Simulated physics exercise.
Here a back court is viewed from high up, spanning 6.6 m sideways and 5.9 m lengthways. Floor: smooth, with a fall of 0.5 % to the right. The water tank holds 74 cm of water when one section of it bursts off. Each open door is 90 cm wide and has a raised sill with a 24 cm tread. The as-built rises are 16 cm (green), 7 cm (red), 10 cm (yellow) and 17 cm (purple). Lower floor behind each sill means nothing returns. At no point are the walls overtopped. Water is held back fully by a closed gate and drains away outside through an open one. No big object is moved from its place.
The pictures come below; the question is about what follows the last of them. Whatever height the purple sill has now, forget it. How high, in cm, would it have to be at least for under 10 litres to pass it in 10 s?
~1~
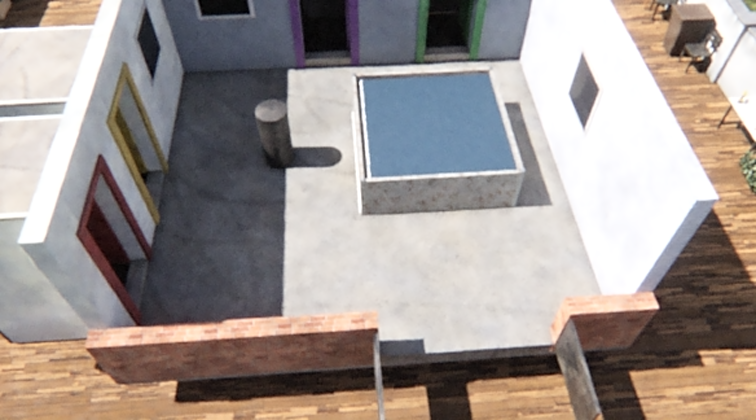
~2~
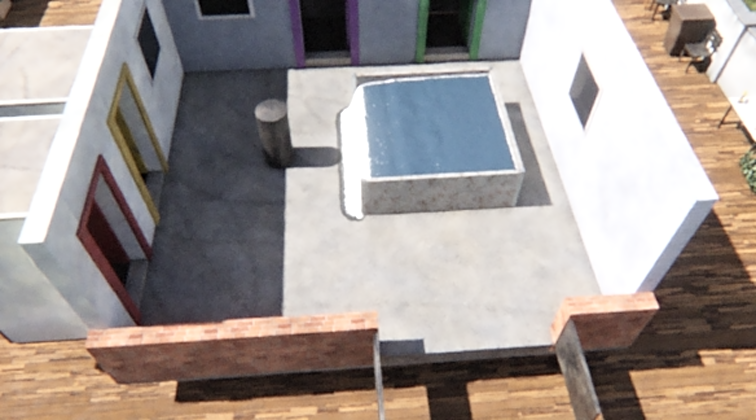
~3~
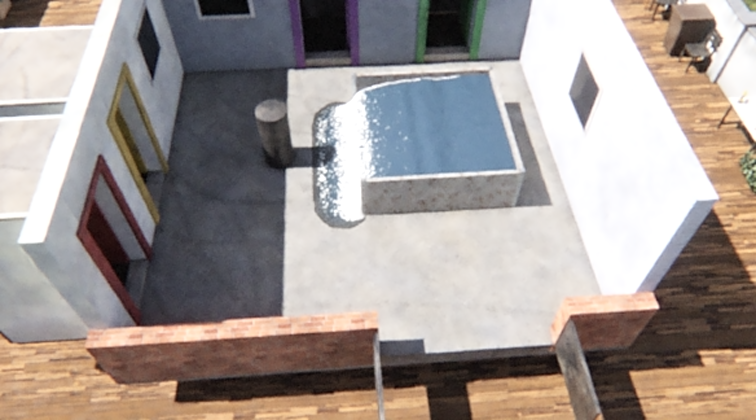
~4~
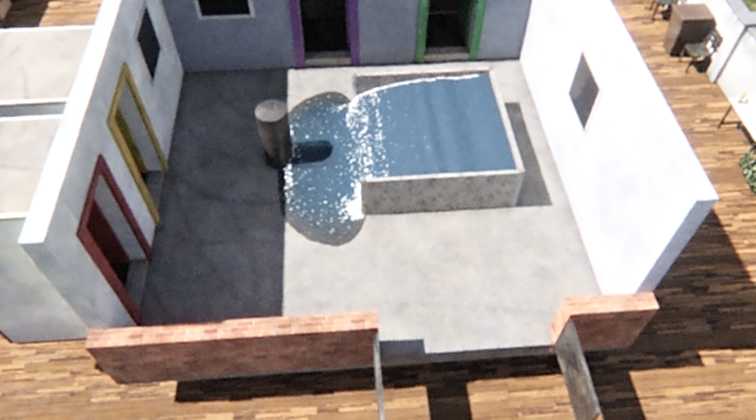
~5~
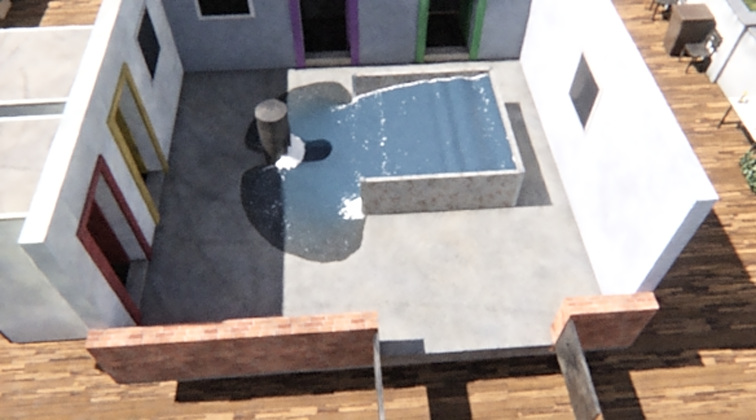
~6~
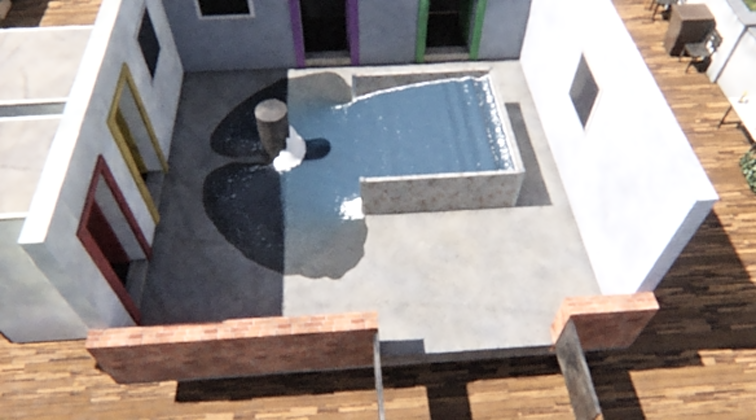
At least about 12 cm.
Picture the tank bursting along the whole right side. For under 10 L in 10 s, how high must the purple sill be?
With that break, close to 5.5 cm.
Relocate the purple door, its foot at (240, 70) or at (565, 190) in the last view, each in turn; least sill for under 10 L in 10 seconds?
Minimums: Roughly 32 cm and 9.5 cm.
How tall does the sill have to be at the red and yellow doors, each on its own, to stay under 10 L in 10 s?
Roughly 26 cm at red and 29 cm at yellow.
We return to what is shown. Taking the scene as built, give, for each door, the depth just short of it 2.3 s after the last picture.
In cm: Green 0, red 24, yellow 25, purple 6.
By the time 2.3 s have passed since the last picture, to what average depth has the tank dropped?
Around 18 cm deep on average.
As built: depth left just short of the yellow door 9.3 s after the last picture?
A ruler would read roughly 7.0 cm.
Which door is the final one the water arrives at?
Last comes the green one.
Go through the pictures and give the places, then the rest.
Still water, 74 cm deep, in the water tank at (432, 123); the purple door at (325, 22) is dry, in the first picture.
The gap is at (360, 149), the front 0.3 m out at (344, 198); the back of the water tank holds 74 cm, in the second picture.
The gap is at (360, 150), the front 0.7 m out at (318, 200); the back of the water tank holds 74 cm, in the third picture.
The gap is at (360, 151), the front 1.3 m out at (284, 199); the back of the water tank holds 74 cm, in the fourth picture.
The gap is at (360, 151), the front 1.9 m out at (247, 201); the back of the water tank holds 72 cm, in the fifth picture.
Water pours out at (360, 151) and has run 2.5 m, to (209, 203); about 7 cm deep outside, 65 cm at the back; 0.3 m in a straight line remain to the purple door at (325, 22), in the sixth picture.
Then, 0.7 s after the last picture water covers 45 % of the floor, deepest (48 cm) near (306, 159); 3 cm at the purple door, 0 litres in over its 17 cm sill.
Then, 2.3 s after the last picture water covers 50 % of the floor, deepest (37 cm) near (132, 356); 6 cm at the purple door, 0 litres in over its 17 cm sill.
Then, 9.3 s after the last picture water covers 95 % of the floor, deepest (18 cm) near (508, 164); 7 cm at the purple door, 1 litre in over its 17 cm sill.
At the purple door as built, the water peaked near 15 cm, 3.7 s after the last picture.
Run again over the same 10 s with other heights there, 20 litres in over 10 cm, 4 litres over 14 cm. The limit of 10 litres is kept from about 12 cm up.
